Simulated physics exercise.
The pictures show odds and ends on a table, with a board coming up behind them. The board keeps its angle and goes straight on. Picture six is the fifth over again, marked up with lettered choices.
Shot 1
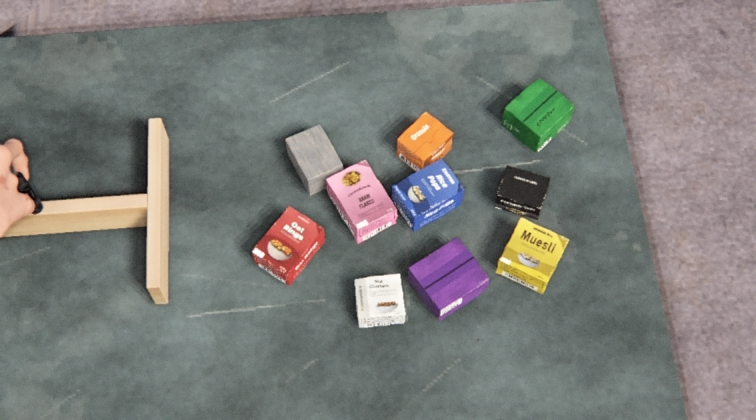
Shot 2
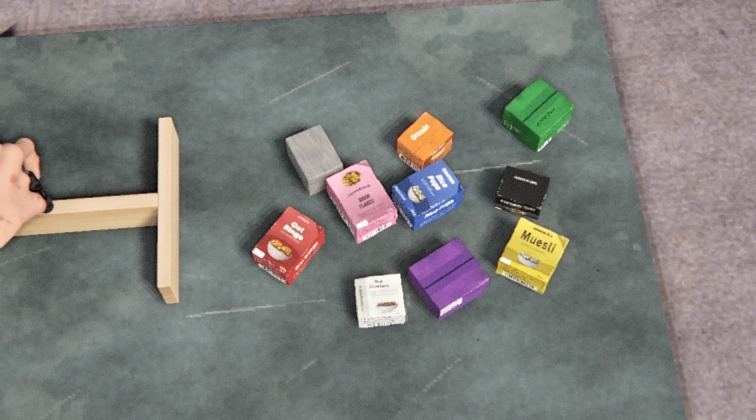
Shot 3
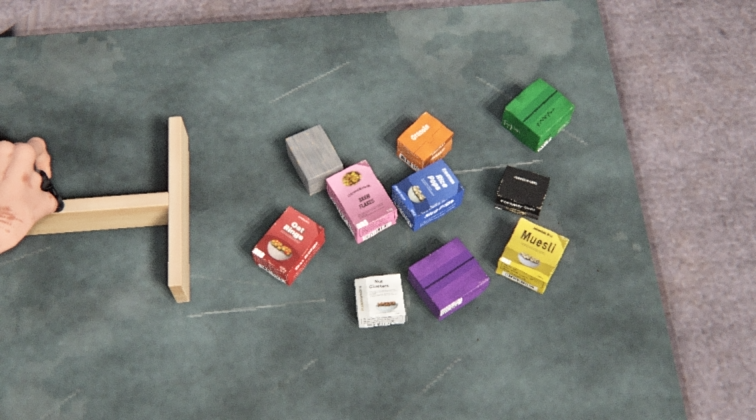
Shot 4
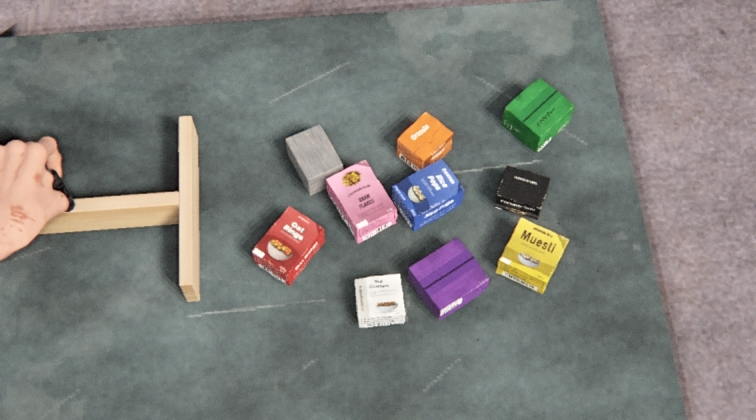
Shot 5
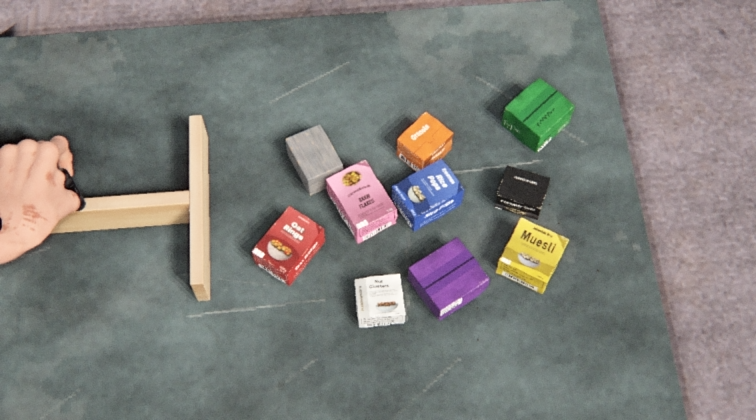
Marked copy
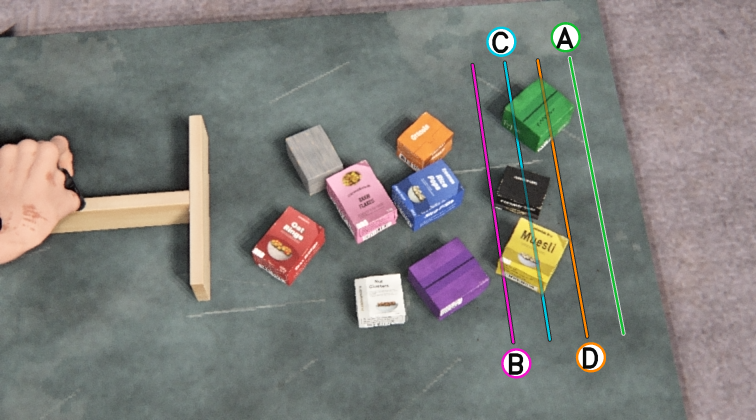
On a dark green, scuffed tabletop, a loose cluster of small colourful boxes and a grey block sits to the right of a T-shaped wooden board. A hand at the left edge grips the handle and slides the board slowly rightward, narrowing the gap while the boxes stay still.
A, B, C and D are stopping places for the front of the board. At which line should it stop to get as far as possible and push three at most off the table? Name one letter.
As far as mark D.
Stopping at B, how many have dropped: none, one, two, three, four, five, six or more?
In all, none.
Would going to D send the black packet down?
By then, yes.
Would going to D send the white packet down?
By then, no.
On the marked copy, A at (595, 187); B at (492, 195); C at (526, 192); D at (561, 190).
With D. Early on, board (329, 186); blue box (455, 188); grey block (353, 157).
Further on, board (461, 177); black packet (581, 206); green box (562, 102).
At the end, board (562, 169); green box over the edge; blue box over the edge; three fallen.
As for the rest, A drops six; B is within the limit but short; C is within the limit but short.
